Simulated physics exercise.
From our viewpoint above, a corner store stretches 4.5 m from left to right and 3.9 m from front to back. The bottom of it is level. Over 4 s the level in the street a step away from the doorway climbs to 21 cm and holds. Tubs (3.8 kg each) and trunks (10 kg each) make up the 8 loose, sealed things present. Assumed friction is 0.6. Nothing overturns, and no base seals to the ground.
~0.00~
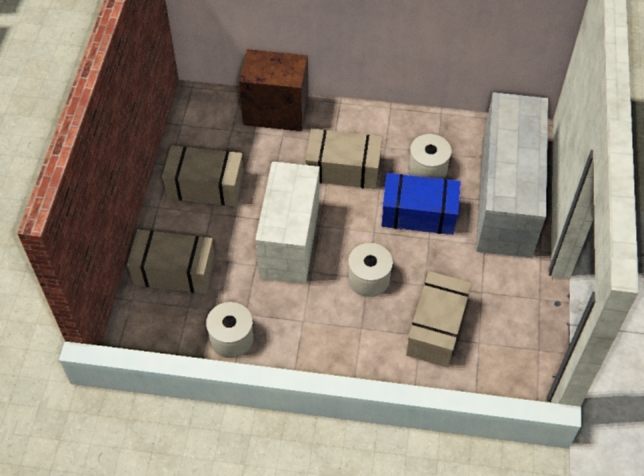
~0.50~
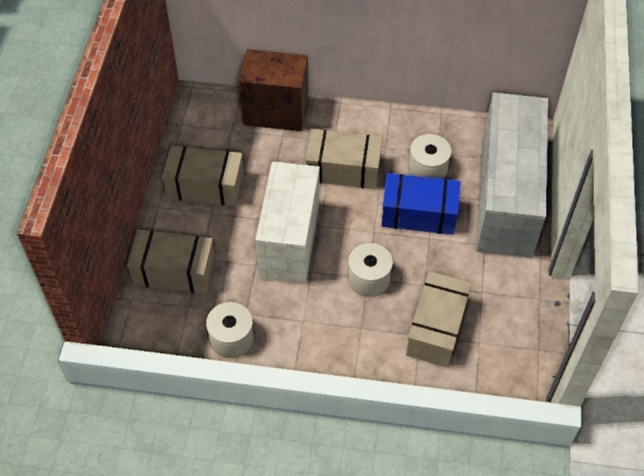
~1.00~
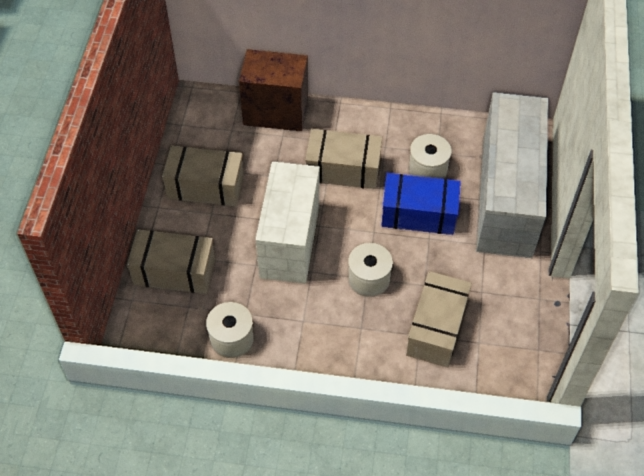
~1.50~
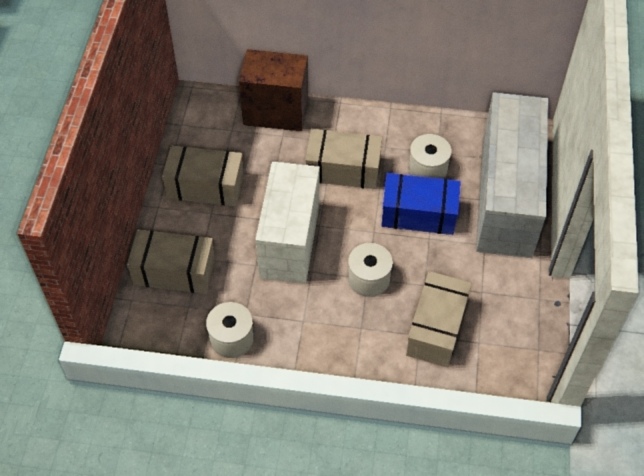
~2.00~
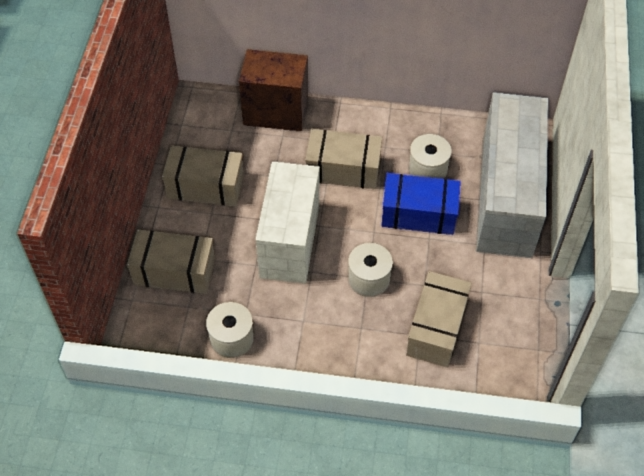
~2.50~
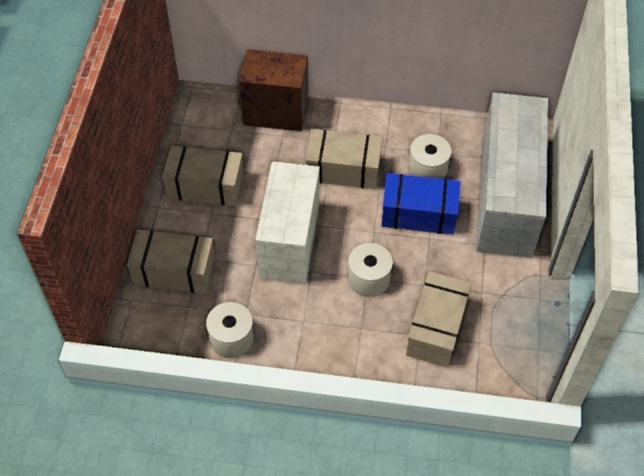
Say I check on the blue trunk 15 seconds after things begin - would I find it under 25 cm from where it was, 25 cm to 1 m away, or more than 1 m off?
You would find it 25 cm to 1 m away.
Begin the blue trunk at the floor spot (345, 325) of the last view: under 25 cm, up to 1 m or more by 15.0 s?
It goes a long way.
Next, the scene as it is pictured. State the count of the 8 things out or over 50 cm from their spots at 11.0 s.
By then the count is 6.
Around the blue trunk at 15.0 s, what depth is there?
Depth approx. 10 cm.
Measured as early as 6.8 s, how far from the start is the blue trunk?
Roughly 20 cm.
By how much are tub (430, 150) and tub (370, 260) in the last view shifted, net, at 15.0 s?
Shifts: 150 cm / 140 cm.
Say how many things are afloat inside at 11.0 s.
I get 8.
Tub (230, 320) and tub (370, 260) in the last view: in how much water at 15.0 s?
16 and 12 cm.
After 3.5 s the blue trunk is near (422, 193), 0.0 m from its start, aground; 0 afloat.
After 6.8 s the blue trunk is near (425, 177), 0.2 m from its start, aground; 3 afloat.
After 11.0 s the blue trunk is near (419, 175), 0.2 m from its start, afloat; 8 afloat.
After 15.0 s the blue trunk is near (407, 223), 0.5 m from its start, afloat; 8 afloat.
